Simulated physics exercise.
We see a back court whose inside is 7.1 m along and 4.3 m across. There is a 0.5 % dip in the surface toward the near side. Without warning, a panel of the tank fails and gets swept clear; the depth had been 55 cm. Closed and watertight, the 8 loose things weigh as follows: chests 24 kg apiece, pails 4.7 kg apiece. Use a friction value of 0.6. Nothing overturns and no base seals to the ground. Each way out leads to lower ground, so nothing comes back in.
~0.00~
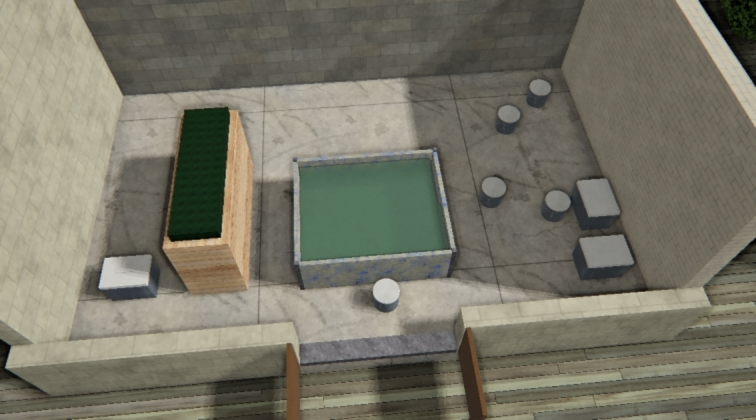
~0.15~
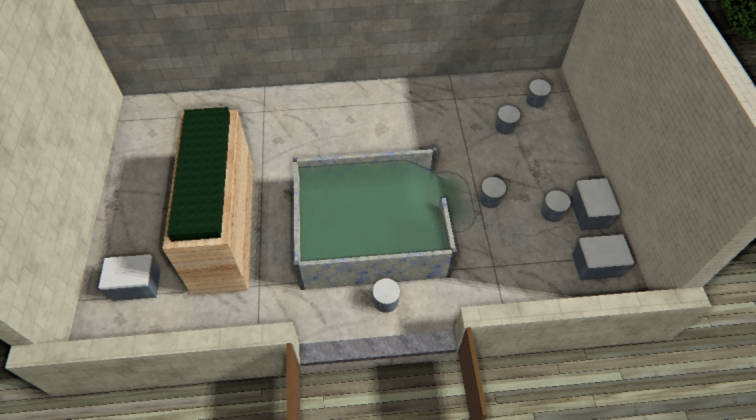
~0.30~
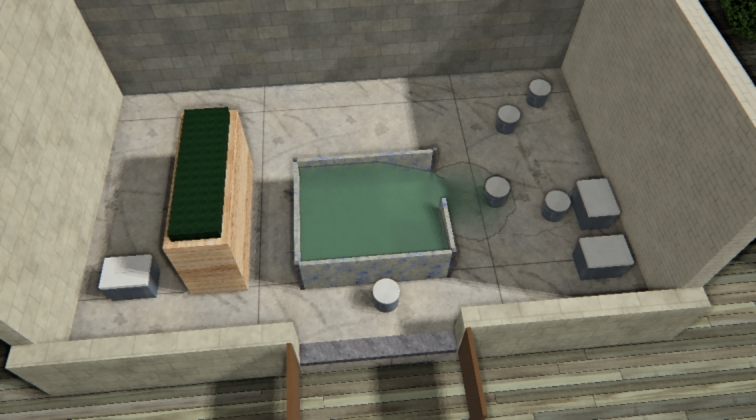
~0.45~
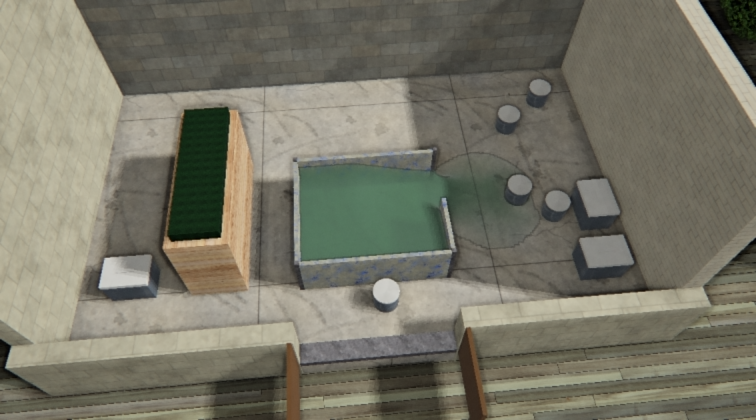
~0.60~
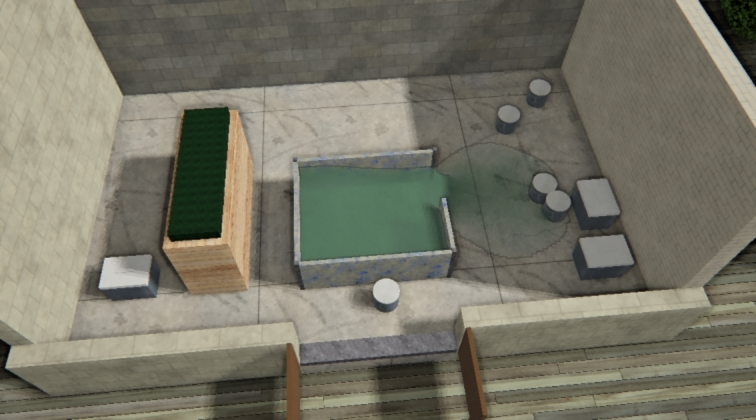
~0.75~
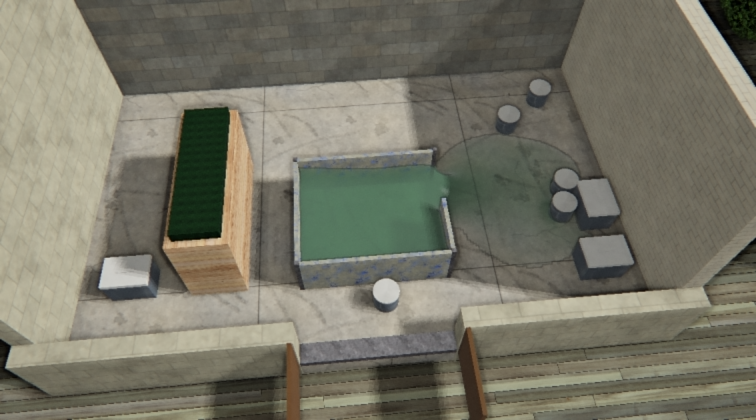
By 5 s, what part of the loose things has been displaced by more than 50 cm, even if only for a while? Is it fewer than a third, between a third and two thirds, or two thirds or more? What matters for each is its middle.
Two thirds or more.
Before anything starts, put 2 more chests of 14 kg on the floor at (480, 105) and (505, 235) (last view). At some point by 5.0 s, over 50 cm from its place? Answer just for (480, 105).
I'd say it comes out beyond the limit.
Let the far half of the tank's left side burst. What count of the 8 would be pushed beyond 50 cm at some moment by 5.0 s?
In that case the number is 0.
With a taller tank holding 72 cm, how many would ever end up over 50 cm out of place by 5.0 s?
Count under that change: 7.
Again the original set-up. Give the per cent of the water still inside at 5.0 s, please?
Roughly 100 percent.
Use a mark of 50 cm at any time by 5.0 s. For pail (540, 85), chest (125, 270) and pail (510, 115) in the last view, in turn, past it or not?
Listed in sequence: Higher; lower; higher for the last.
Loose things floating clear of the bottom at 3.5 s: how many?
My tally comes to 3.
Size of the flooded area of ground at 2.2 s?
Somewhere about 11.5 m2, give or take.
After 1.1 s 1 of 8 are over 50 cm from their spots; 1 afloat.
After 2.2 s 3 of 8 are over 50 cm from their spots; 5 afloat.
After 3.5 s 6 of 8 are over 50 cm from their spots; 3 afloat.
After 5.0 s 7 of 8 are over 50 cm from their spots, and 7 have been at some point; 0 afloat.
